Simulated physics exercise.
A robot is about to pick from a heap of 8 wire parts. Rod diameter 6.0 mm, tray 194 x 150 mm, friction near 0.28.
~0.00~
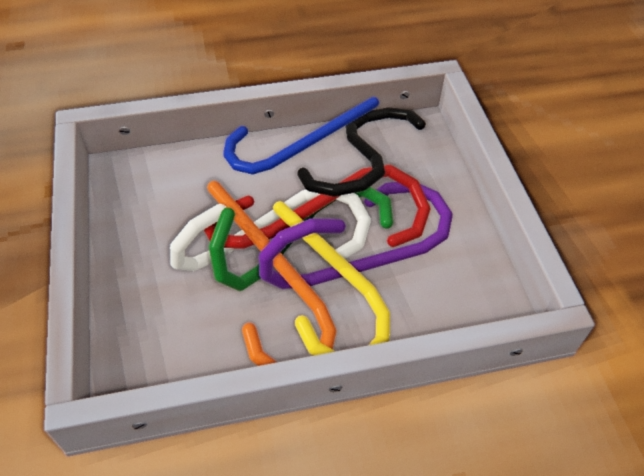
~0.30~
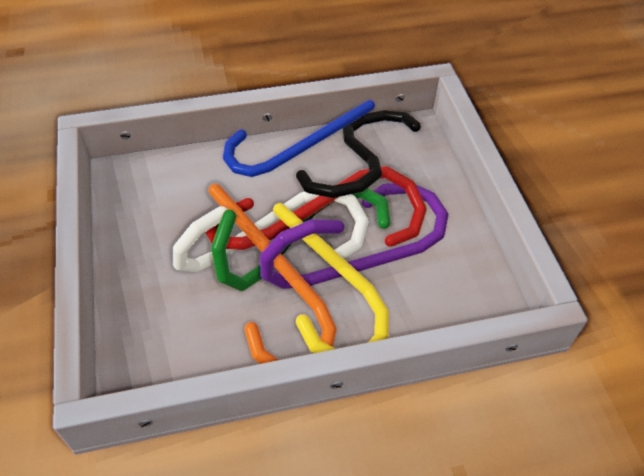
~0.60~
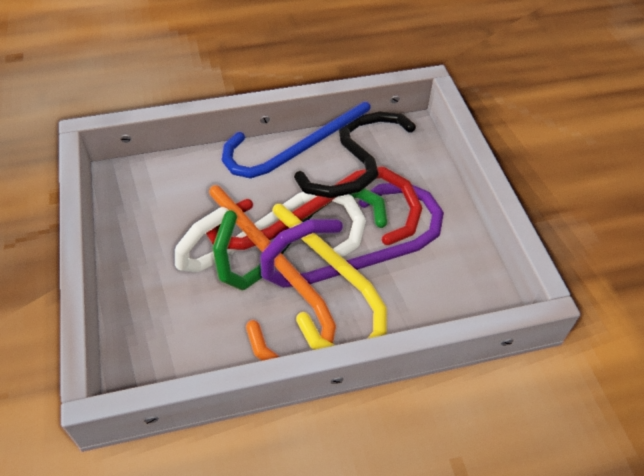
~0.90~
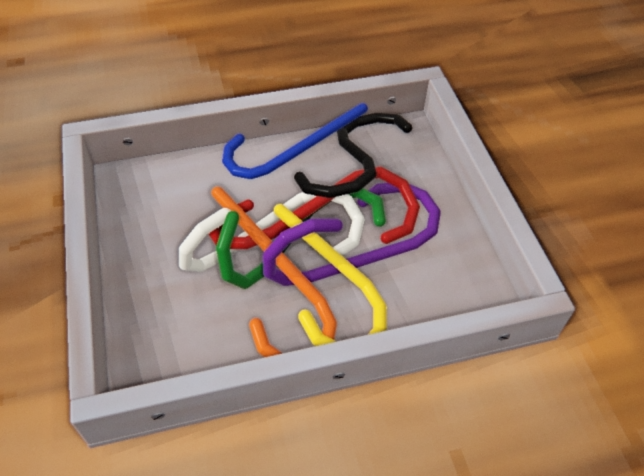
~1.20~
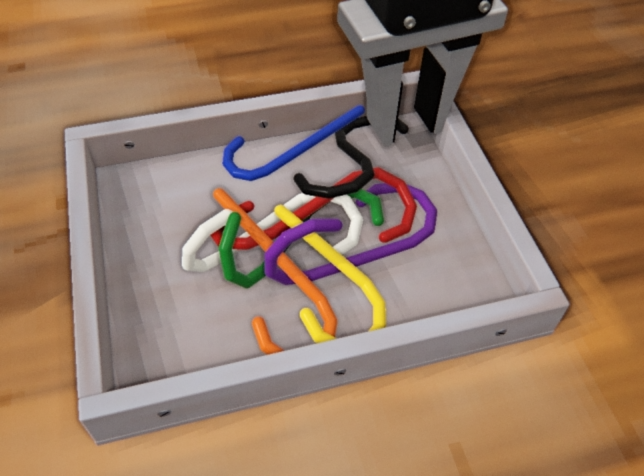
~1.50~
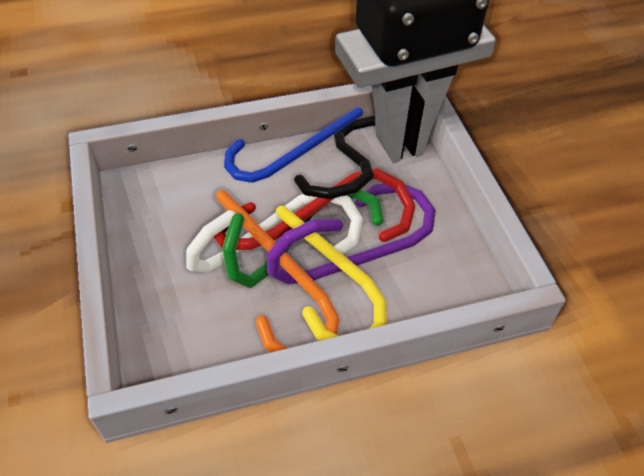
In a shallow gray tray on a wooden surface, colorful bent hooks lie tangled and still as the view shifts slightly; a robotic gripper then descends at the upper right and closes its fingers on the black hook.
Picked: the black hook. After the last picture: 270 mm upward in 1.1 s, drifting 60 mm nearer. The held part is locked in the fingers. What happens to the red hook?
Red hook: Remains below.
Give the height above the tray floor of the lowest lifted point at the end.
About 270 mm.
After 1.83 s, lowest point more than 20 mm over the tray floor, black hook 59 mm.
After 2.11 s, lowest point more than 20 mm over the tray floor, black hook 159 mm.
After 2.60 s, lowest point more than 20 mm over the tray floor, black hook 273 mm.
End, hanging black hook 273 mm; the other 7 are down.
